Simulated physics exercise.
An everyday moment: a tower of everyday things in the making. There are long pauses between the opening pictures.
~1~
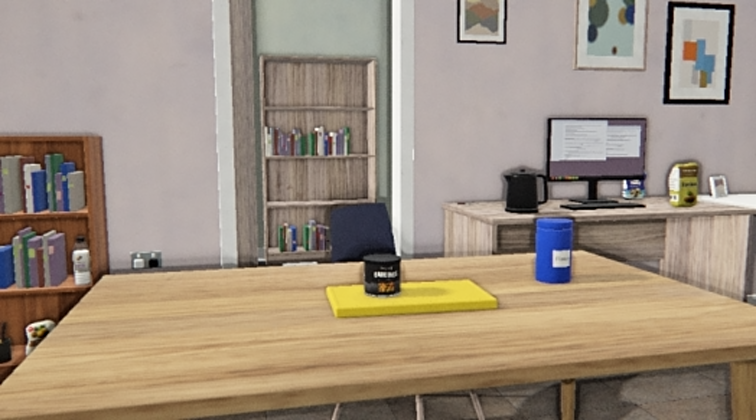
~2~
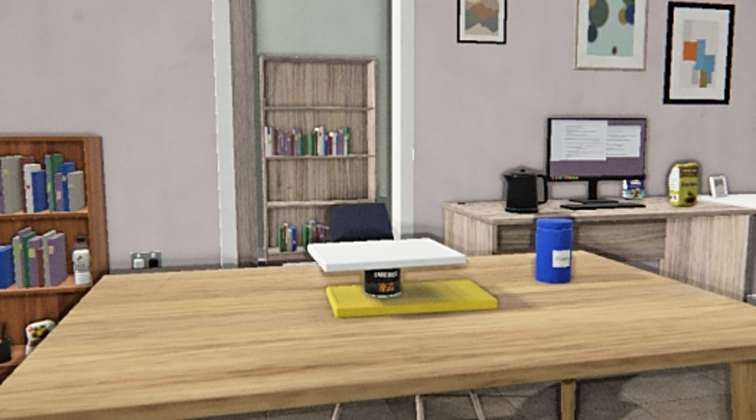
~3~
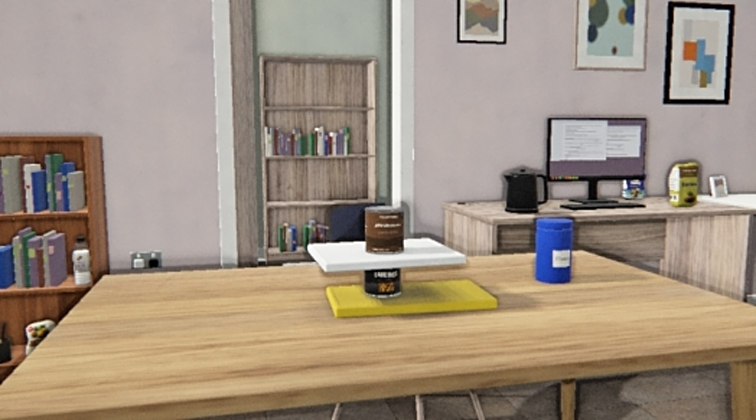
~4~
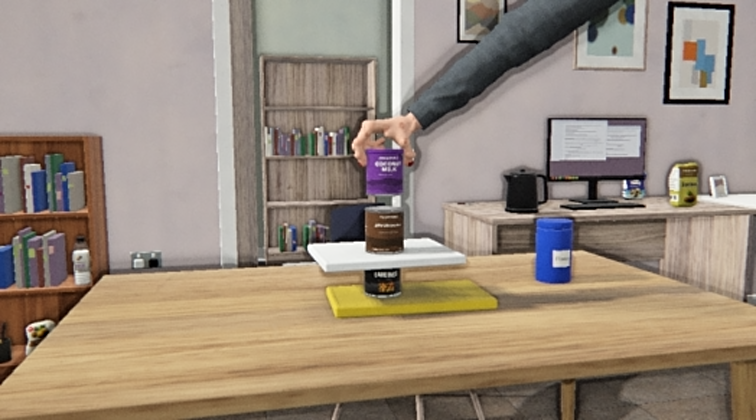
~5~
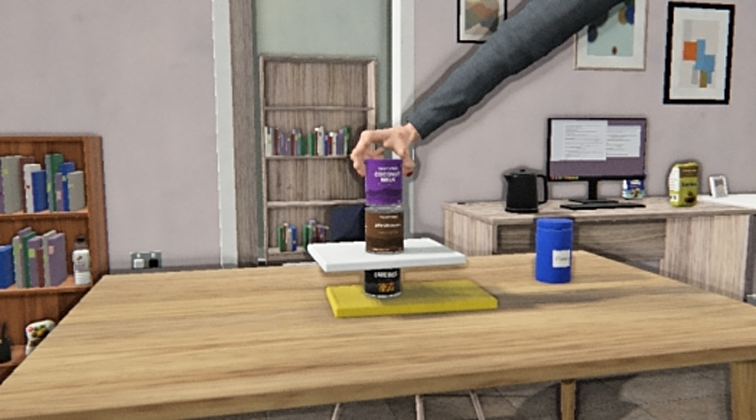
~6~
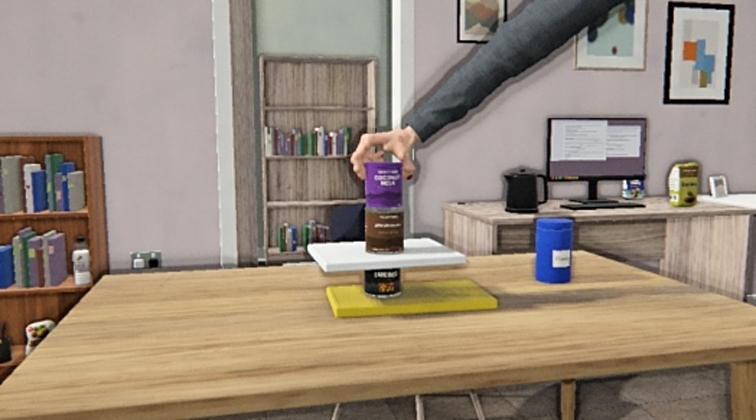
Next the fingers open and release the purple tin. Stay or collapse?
It stays up.
Then, 0.50 s later than the last frame, all is still.
Then, 1.50 s later than the last frame, purple tin resting near (384, 186).
When it is over, all 6 as before. End places, in pixels of the last picture, purple tin near (384, 186). The pile holds.
